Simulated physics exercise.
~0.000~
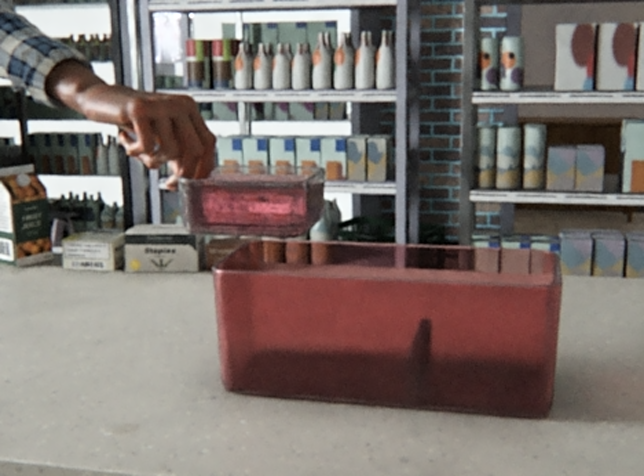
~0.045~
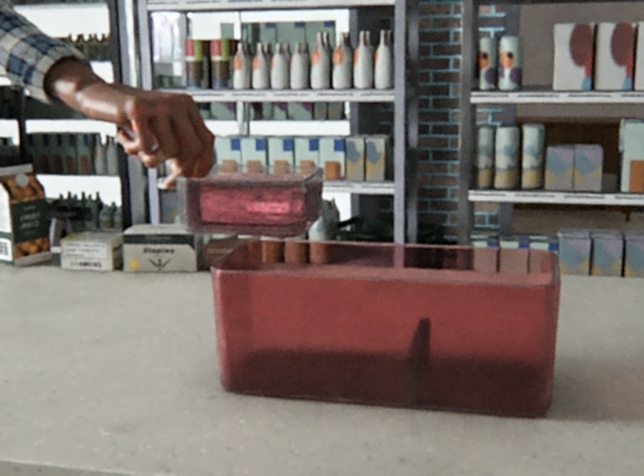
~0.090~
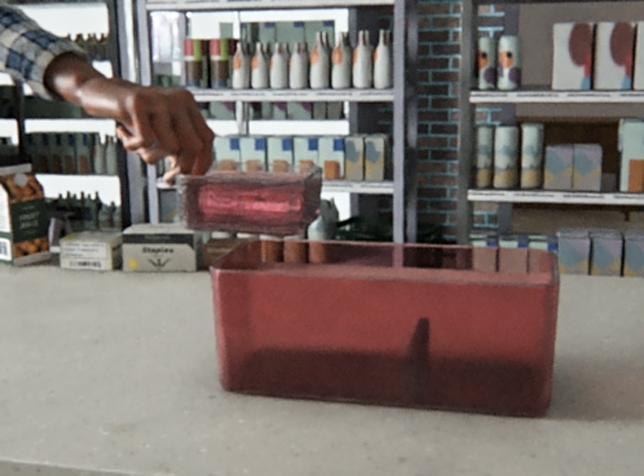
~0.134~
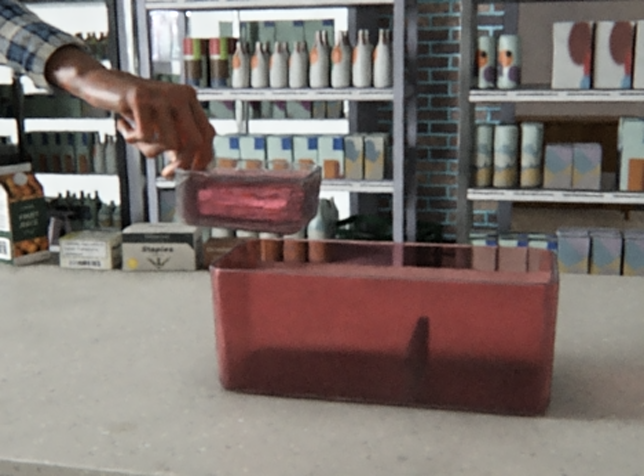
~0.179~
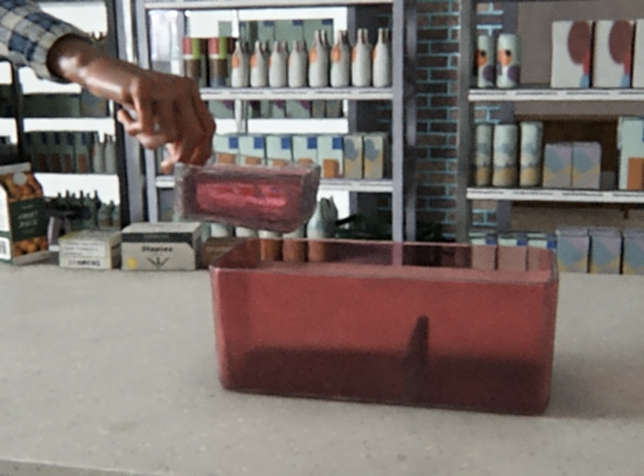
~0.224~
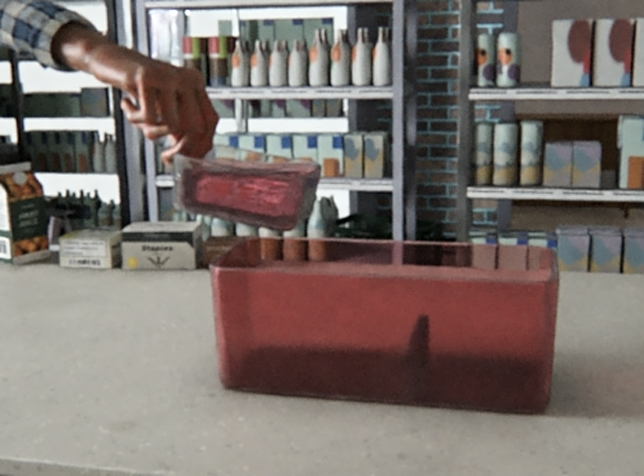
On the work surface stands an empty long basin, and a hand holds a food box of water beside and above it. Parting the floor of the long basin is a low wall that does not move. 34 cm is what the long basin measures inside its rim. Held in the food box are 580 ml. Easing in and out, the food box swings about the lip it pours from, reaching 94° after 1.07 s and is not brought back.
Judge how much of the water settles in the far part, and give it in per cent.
Some 36 per cent settles in the far part.
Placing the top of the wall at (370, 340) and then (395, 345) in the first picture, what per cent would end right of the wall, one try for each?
One try each: Around 85 percent and then around 65 percent.
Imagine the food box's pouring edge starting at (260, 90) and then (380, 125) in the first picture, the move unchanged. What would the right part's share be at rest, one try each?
5 and 85 %.
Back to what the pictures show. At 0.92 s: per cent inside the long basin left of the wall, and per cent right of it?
46 per cent left and 36 right, roughly.
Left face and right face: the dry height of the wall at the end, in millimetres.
32 mm left, 34 mm right.
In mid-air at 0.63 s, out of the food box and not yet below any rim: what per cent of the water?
Some 36 per cent, I reckon.
By 0.63 s the tilt is 60° and 49 per cent is still to pour, 16 is left of the wall and 0 right of it.
By 0.92 s the tilt is 90° and 9 per cent is still to pour, 47 is left of the wall and 36 right of it.
By 1.23 s the tilt is 94° and 2 per cent is still to pour, 60 is left of the wall and 36 right of it.
By 1.57 s the tilt is 94° and 0 per cent is still to pour, 63 is left of the wall and 36 right of it.
At rest 63 per cent lies left of the wall, 36 right of it and 1 outside.
